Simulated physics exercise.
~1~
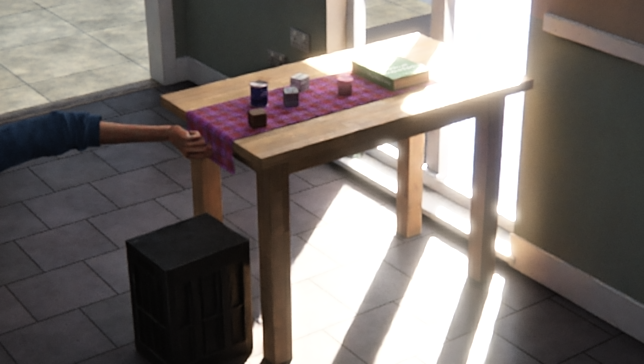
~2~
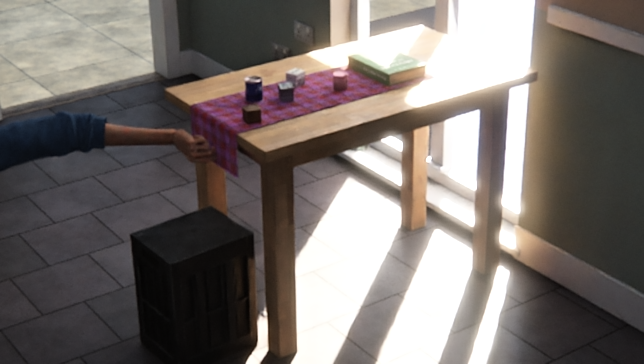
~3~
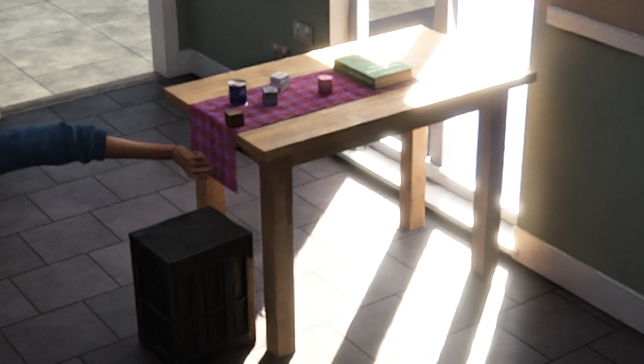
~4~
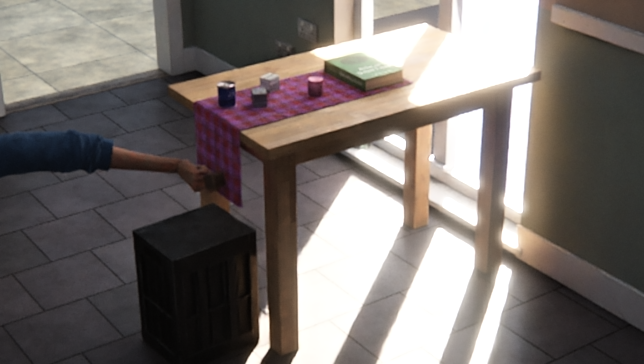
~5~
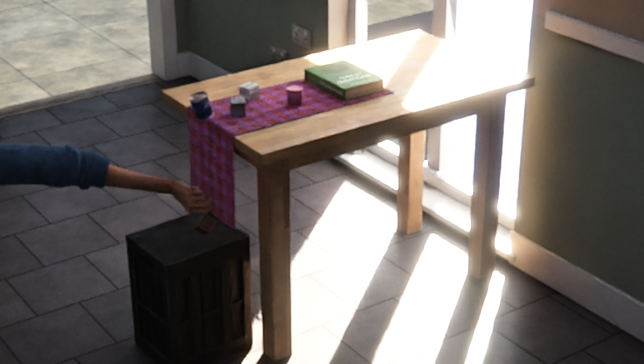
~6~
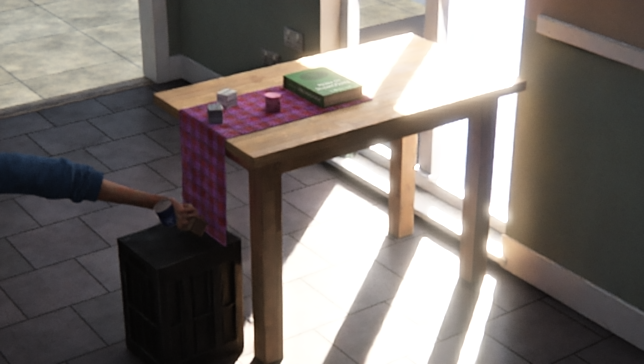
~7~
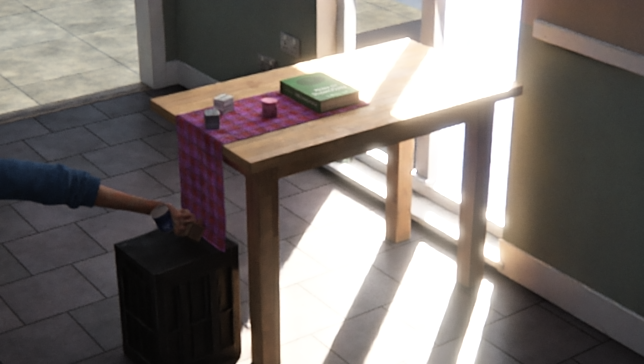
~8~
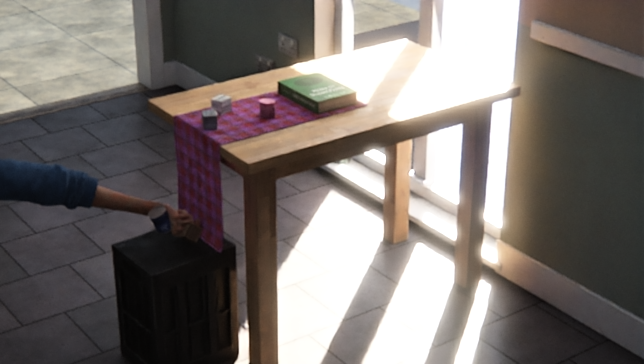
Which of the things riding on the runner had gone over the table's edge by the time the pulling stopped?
Two of them went over, the brown cube and then the blue can. The other small things and the book were still on the table.
A red checked table runner slid left as a hand drew its end down toward a black crate, carrying small objects and a green book along; the brown cube dropped off first, then the blue can, while the rest stayed on the table.
